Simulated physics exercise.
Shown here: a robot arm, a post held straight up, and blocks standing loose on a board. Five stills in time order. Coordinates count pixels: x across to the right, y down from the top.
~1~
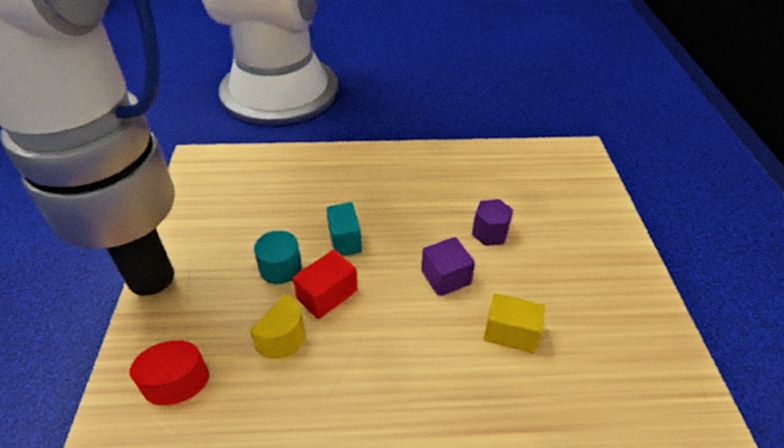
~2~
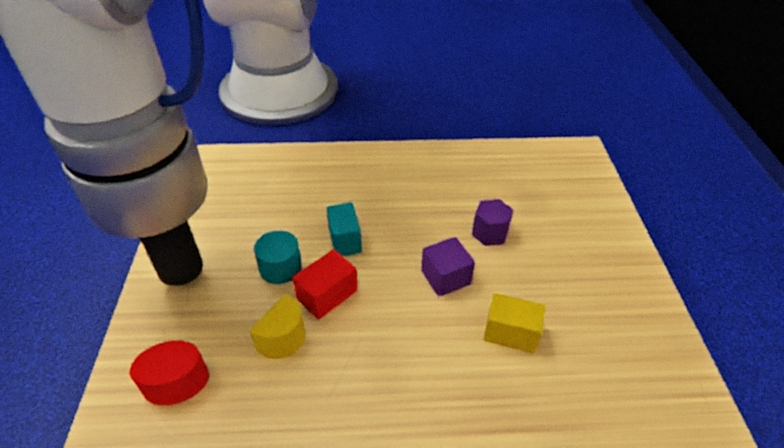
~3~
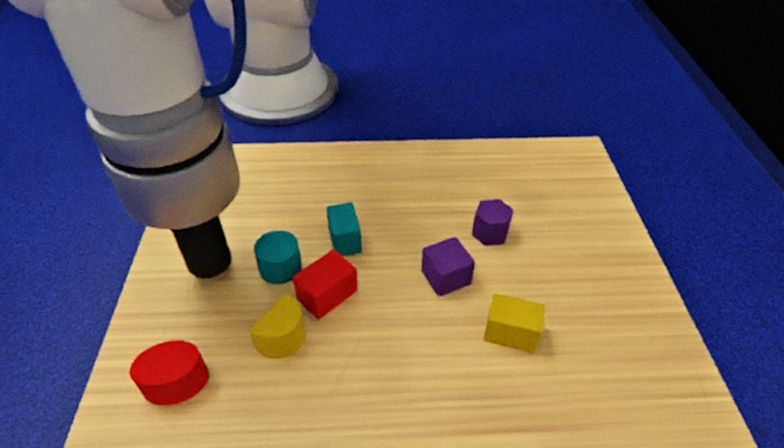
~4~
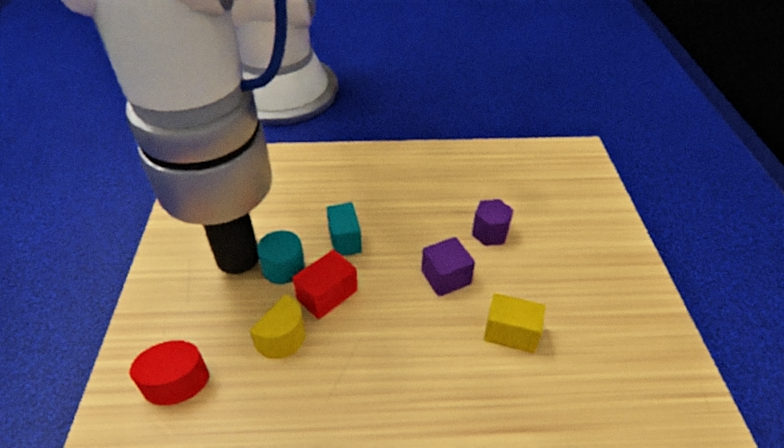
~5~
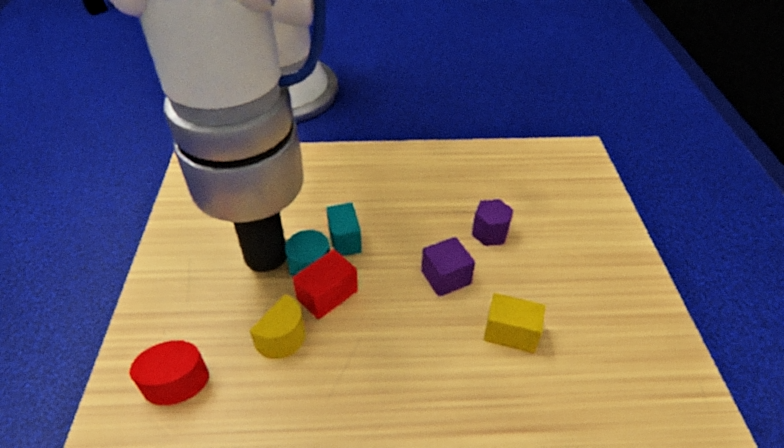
Robot arm with a black post moving right across a wooden board, then pushing a turquoise cylinder rightward among loose coloured blocks.
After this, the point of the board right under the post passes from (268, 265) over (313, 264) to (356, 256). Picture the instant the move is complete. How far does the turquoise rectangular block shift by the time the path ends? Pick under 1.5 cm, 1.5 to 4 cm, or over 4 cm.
The distance will be 1.5 to 4 cm.
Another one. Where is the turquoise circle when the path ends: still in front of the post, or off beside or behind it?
Still in front.
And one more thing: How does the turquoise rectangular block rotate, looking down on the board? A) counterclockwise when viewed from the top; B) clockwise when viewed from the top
The correct letter is A.
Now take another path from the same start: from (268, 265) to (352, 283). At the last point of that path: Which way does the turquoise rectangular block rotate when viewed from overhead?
It is turned anticlockwise.
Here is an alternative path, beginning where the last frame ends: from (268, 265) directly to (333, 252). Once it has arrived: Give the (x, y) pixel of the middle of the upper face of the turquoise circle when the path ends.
The middle of its top is at (369, 244).
What follows on the original path. Halfway along, post (312, 254); turquoise circle (354, 243); red rectangular block (334, 278), turned 30° clockwise; turquoise rectangular block (355, 215), turned 55° anticlockwise.
At the end, post (356, 246); yellow D-shaped block unmoved; turquoise circle (397, 244); red rectangular block (335, 278), turned 35° clockwise; turquoise rectangular block (362, 209), turned 70° anticlockwise.
